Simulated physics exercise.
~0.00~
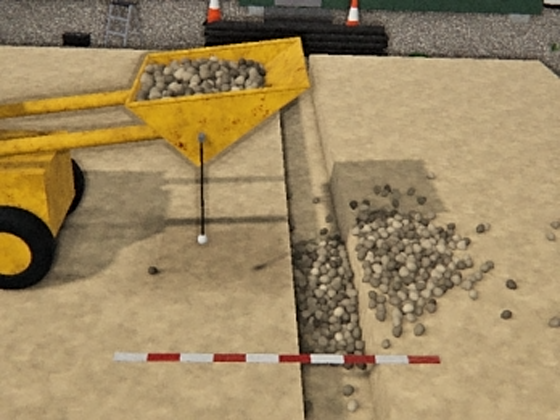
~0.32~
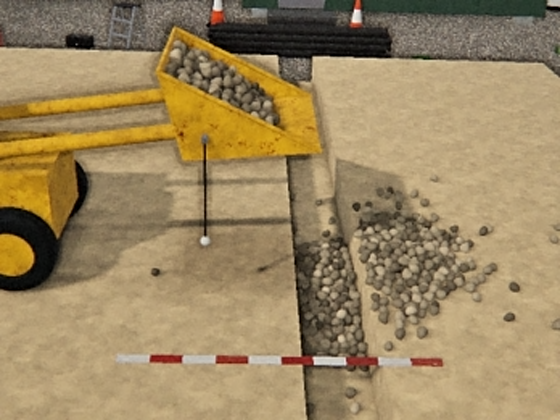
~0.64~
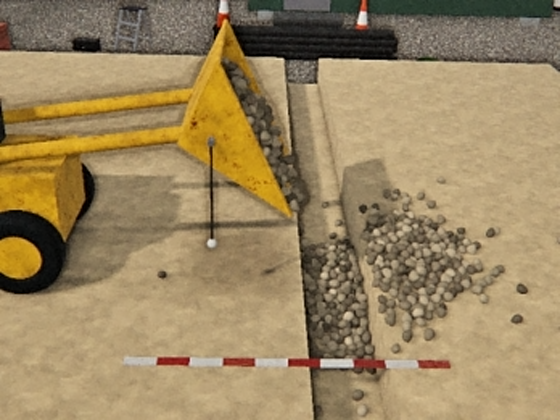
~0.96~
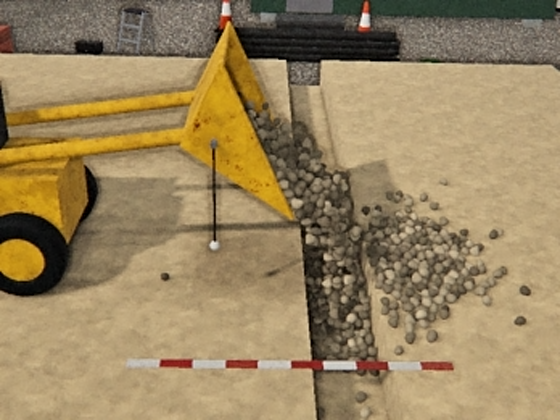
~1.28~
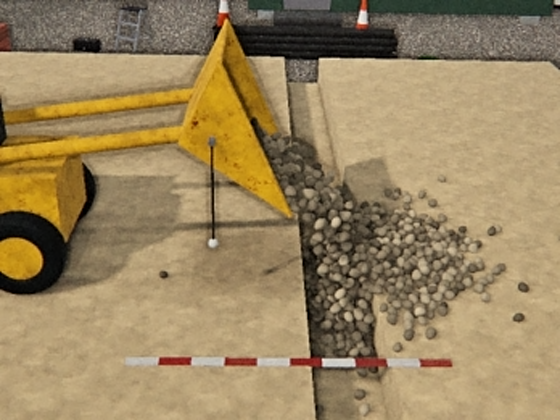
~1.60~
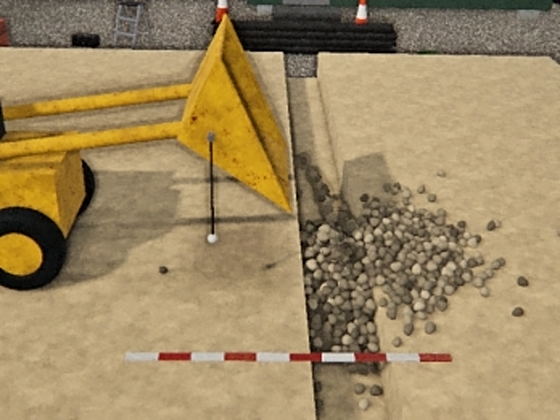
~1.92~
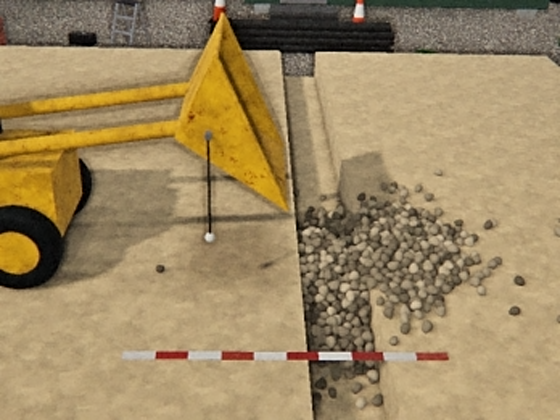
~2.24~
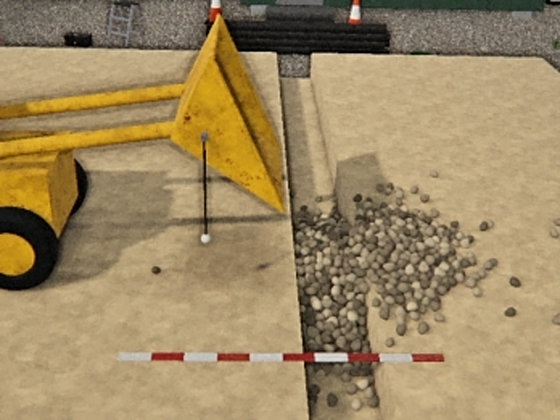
Yellow loader tipping its bucket of round stones into a trench, the load joining an earlier heap, bucket ending empty and tilted.
